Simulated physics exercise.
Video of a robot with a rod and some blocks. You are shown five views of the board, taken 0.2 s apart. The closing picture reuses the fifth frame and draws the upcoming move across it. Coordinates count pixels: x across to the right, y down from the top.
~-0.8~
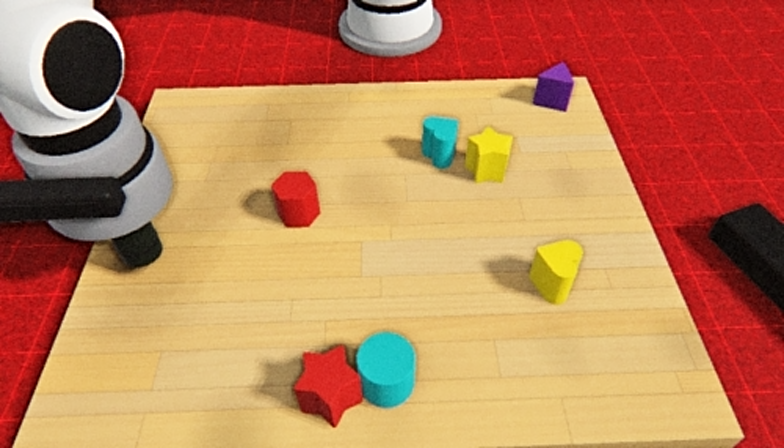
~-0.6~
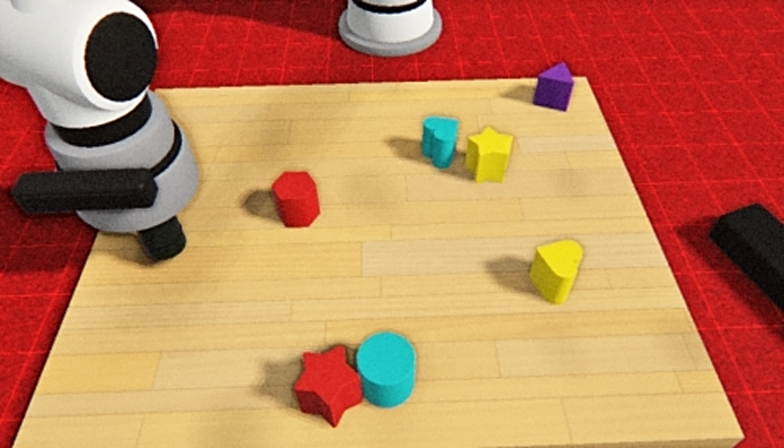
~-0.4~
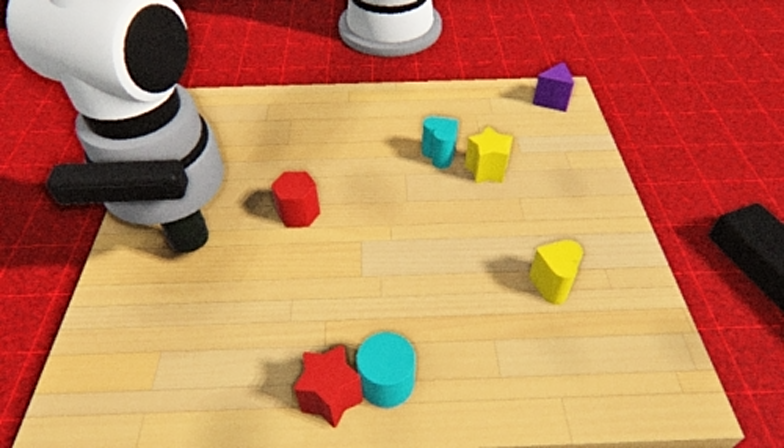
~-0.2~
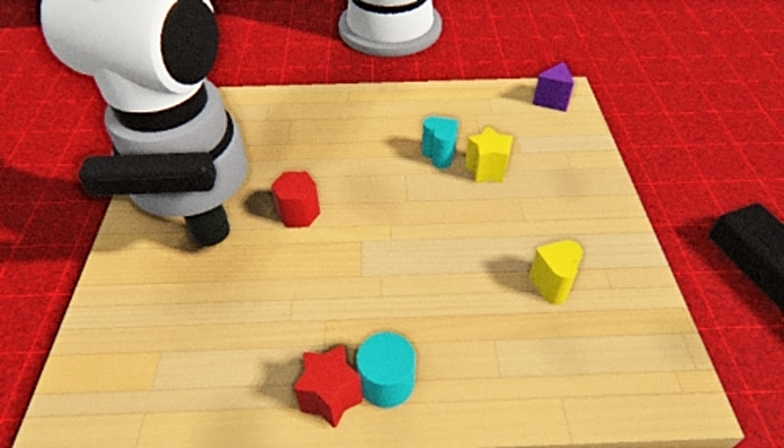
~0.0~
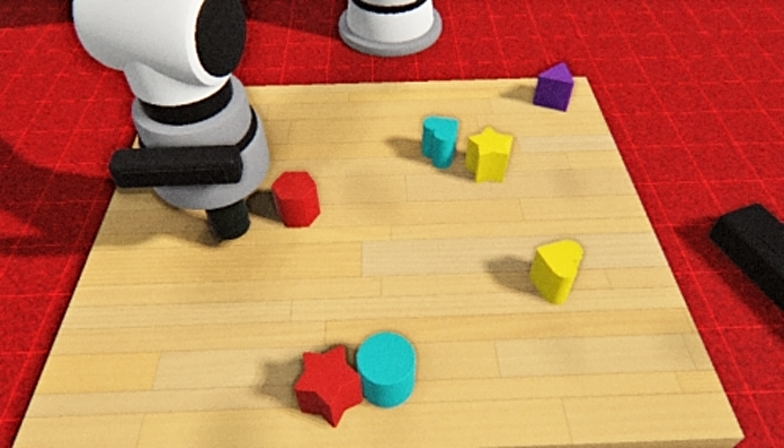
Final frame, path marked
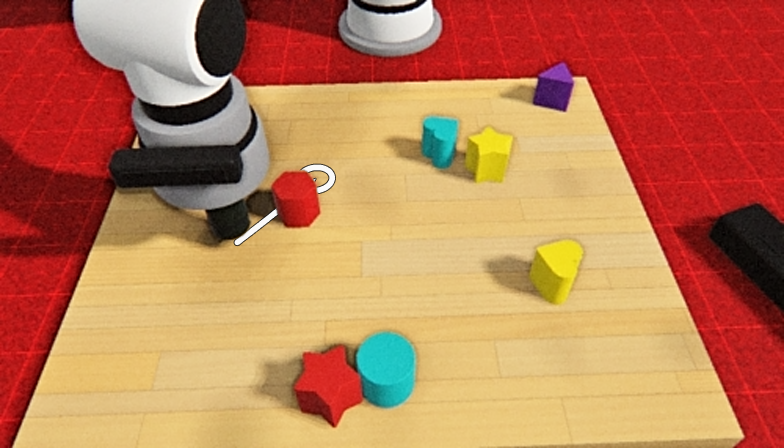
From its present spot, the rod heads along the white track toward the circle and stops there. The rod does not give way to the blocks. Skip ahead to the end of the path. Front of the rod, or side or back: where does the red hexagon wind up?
The rod passes it.
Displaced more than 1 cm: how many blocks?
That's one.
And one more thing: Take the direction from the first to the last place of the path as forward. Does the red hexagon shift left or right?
The shift goes right.
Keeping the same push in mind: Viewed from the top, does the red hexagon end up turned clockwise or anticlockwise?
It goes clockwise.
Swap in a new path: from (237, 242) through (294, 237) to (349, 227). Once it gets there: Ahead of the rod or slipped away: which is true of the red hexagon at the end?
Fallen away.
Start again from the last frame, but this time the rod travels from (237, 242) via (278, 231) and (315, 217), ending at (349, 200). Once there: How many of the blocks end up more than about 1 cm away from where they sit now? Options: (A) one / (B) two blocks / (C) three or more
Correct choice: A.
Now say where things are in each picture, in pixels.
Lower end of the rod (143, 253), tops of blocks, red hexagon (293, 184), in the first picture.
Rod (167, 246), blocks as before, in the second picture.
Rod (190, 239), blocks as before, in the third picture.
Rod (212, 233), blocks as before, in the fourth picture.
Rod (232, 227), red hexagon (293, 184), in the fifth picture.
The drawn path runs from (237, 242) directly to (316, 179).
The first path, step by step. One third of the way, rod (262, 205); red hexagon (297, 183).
Two thirds of the way, rod (289, 183); red hexagon (323, 174), turned 45° clockwise.
At the end, rod (313, 163); red hexagon (331, 172), turned 65° clockwise.
